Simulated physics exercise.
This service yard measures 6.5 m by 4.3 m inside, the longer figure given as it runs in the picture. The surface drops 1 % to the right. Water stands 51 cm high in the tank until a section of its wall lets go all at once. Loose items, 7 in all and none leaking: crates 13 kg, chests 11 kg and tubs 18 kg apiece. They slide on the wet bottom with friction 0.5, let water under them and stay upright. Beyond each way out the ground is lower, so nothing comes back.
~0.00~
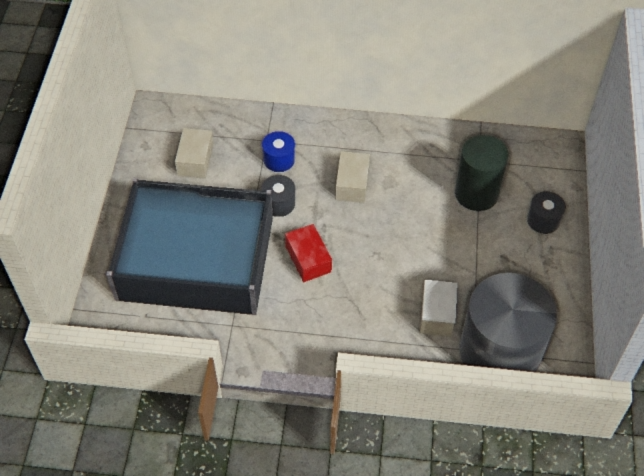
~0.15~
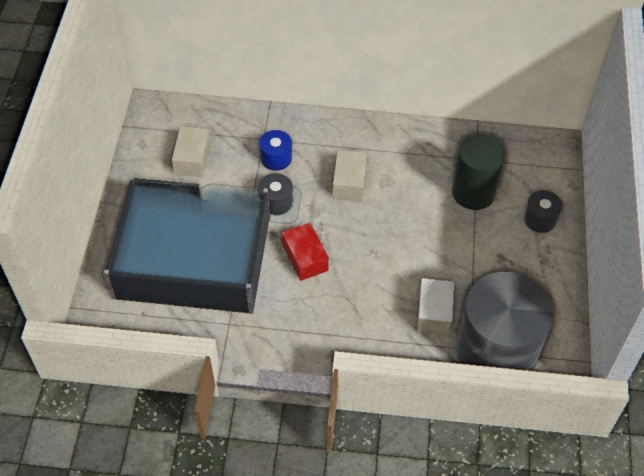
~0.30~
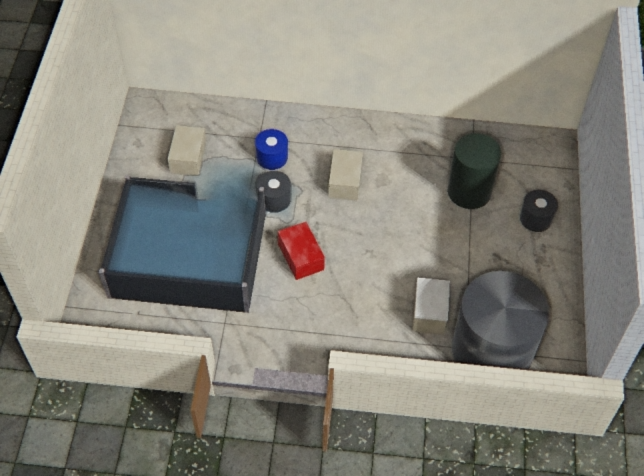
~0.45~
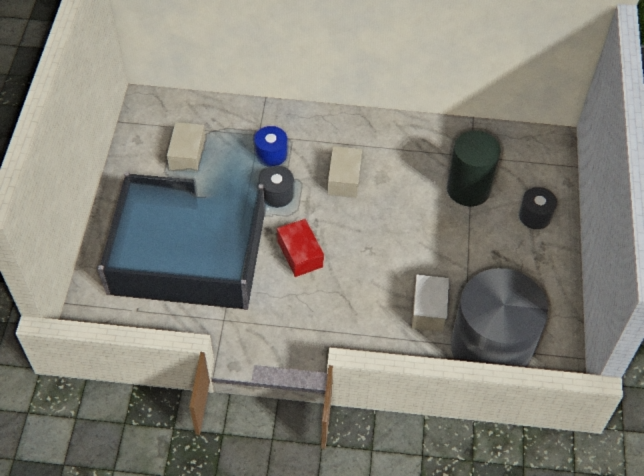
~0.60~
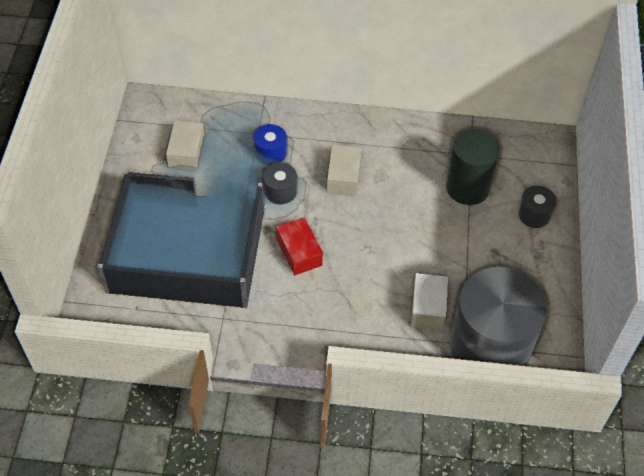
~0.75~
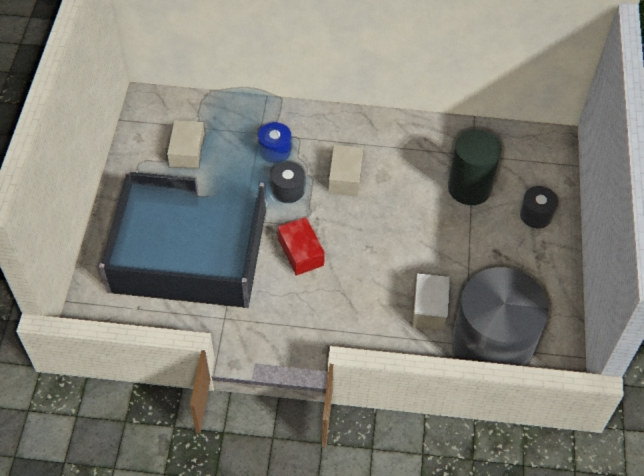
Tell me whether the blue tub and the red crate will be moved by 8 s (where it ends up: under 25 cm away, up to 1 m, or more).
The blue tub gets carried off, the red crate holds its place.
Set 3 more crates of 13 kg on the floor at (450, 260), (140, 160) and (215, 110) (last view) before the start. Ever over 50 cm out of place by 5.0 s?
In turn: Under, past it, past it.
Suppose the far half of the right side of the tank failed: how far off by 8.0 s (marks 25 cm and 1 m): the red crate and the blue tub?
In that case the red crate travels far, the blue tub barely shifts.
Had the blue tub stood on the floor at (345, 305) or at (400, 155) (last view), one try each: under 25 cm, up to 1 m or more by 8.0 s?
In turn: It stays put; it barely shifts.
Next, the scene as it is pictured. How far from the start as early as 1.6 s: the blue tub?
Roughly 100 cm by then.
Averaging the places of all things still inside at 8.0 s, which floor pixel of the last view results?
At about (377, 212).
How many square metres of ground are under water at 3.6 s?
Some 15 m2.
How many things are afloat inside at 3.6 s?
0 of them.
After 1.6 s the blue tub is near (321, 96), 1.0 m from its start, aground; the red crate is near (301, 240), 0.0 m from its start, aground; 0 of 7 are out; 0 afloat.
After 3.6 s the blue tub is near (512, 143), 3.3 m from its start, aground; the red crate is near (301, 240), 0.0 m from its start, aground; 0 of 7 are out; 0 afloat.
After 5.6 s the blue tub is near (526, 145), 3.5 m from its start, aground; the red crate is near (301, 240), 0.0 m from its start, aground; 0 of 7 are out; 1 afloat.
After 8.0 s the blue tub is near (526, 145), 3.5 m from its start, aground; the red crate is near (301, 240), 0.0 m from its start, aground; 0 of 7 are out; 1 afloat.
